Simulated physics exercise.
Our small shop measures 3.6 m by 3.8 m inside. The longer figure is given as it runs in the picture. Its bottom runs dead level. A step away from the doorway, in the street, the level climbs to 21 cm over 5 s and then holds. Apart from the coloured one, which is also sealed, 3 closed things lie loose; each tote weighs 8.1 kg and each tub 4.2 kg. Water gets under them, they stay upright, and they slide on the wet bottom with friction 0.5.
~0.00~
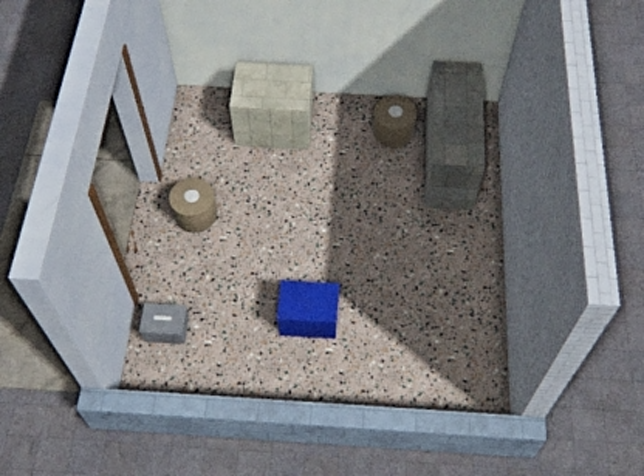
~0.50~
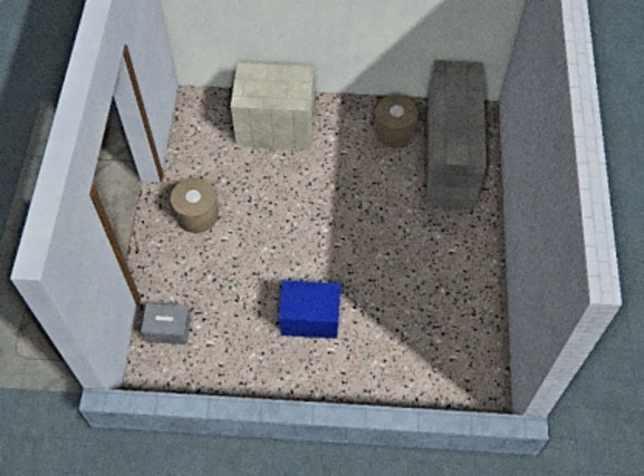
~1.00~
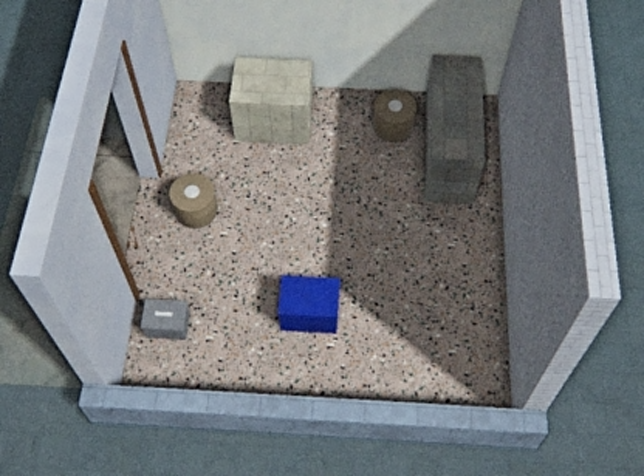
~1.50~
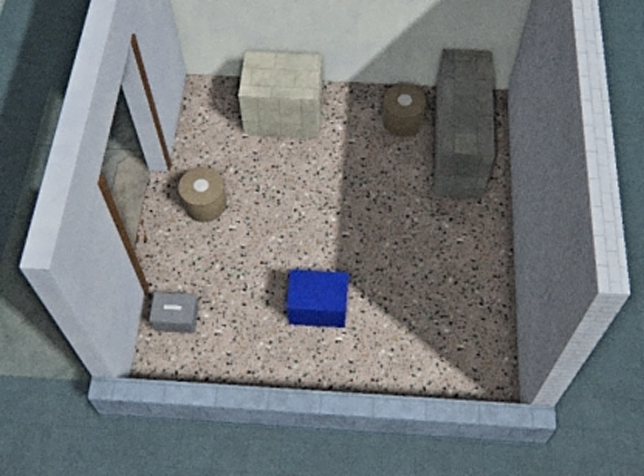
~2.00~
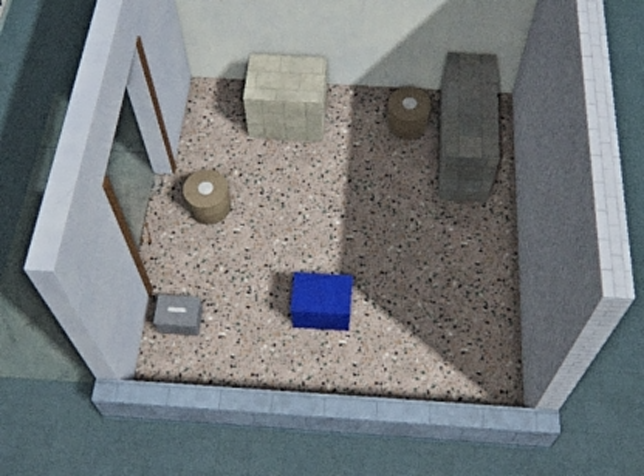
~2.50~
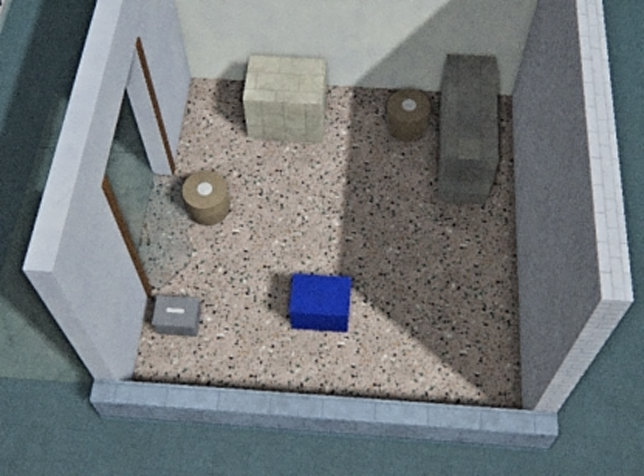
The clip opens on a small roofless room seen from above, with a blue chest and other boxes and round objects standing on its speckled floor. Bluish water spreads over the grey ground outside, then a thin sheet slips in through the left doorway, while everything inside stays in place.
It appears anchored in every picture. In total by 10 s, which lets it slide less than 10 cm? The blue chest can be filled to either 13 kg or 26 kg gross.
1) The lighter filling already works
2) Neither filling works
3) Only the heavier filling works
Only the heavier filling works (3).
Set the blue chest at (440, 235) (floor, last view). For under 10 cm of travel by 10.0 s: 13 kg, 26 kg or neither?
Result: Both fail.
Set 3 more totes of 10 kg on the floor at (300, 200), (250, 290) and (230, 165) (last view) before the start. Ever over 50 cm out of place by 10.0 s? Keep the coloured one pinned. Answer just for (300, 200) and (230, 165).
The first is further, the second not as far.
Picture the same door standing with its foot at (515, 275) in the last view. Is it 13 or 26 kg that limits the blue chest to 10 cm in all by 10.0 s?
Result: Heavier option only.
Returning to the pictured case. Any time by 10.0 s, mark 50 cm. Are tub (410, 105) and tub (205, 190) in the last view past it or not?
First above the mark, second above the mark.
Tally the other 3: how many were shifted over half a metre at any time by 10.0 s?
All told, that gives 2.
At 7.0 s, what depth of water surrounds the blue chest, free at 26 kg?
Something like 5 centimetres.
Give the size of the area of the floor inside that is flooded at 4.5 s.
The covered patch comes to about 5.0 m2.
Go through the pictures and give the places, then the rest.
The first picture shows the blue chest at (308, 301) rests on the ground; water covers 0.0 m2; 0 of 4 have shifted.
The second picture shows the blue chest at (310, 301) rests on the ground; water covers 0.0 m2; 0 of 4 have shifted.
The third picture shows the blue chest at (309, 296) rests on the ground; water covers 0.0 m2; 0 of 4 have shifted.
The fourth picture shows the blue chest at (318, 290) rests on the ground; 0.0 m2 under water; 0 of 4 have shifted.
The fifth picture shows the blue chest at (322, 293) rests on the ground; water covers 0.0 m2; 0 of 4 have shifted.
The sixth picture shows the blue chest at (321, 294) rests on the ground; 0.3 m2 under water; 0 of 4 have shifted.
After 3.5 s the blue chest would be 0 cm from its start with 13 kg and 0 cm from its start with 26 kg; 0 cm of water round it then.
After 4.5 s the blue chest would be 0 cm from its start with 13 kg and 0 cm from its start with 26 kg; 3 cm of water round it then.
After 7.0 s the blue chest would be 63 cm from its start with 13 kg and 0 cm from its start with 26 kg; 5 cm of water round it then.
After 10.0 s the blue chest would be 92 cm from its start with 13 kg and 0 cm from its start with 26 kg; 11 cm of water round it then.
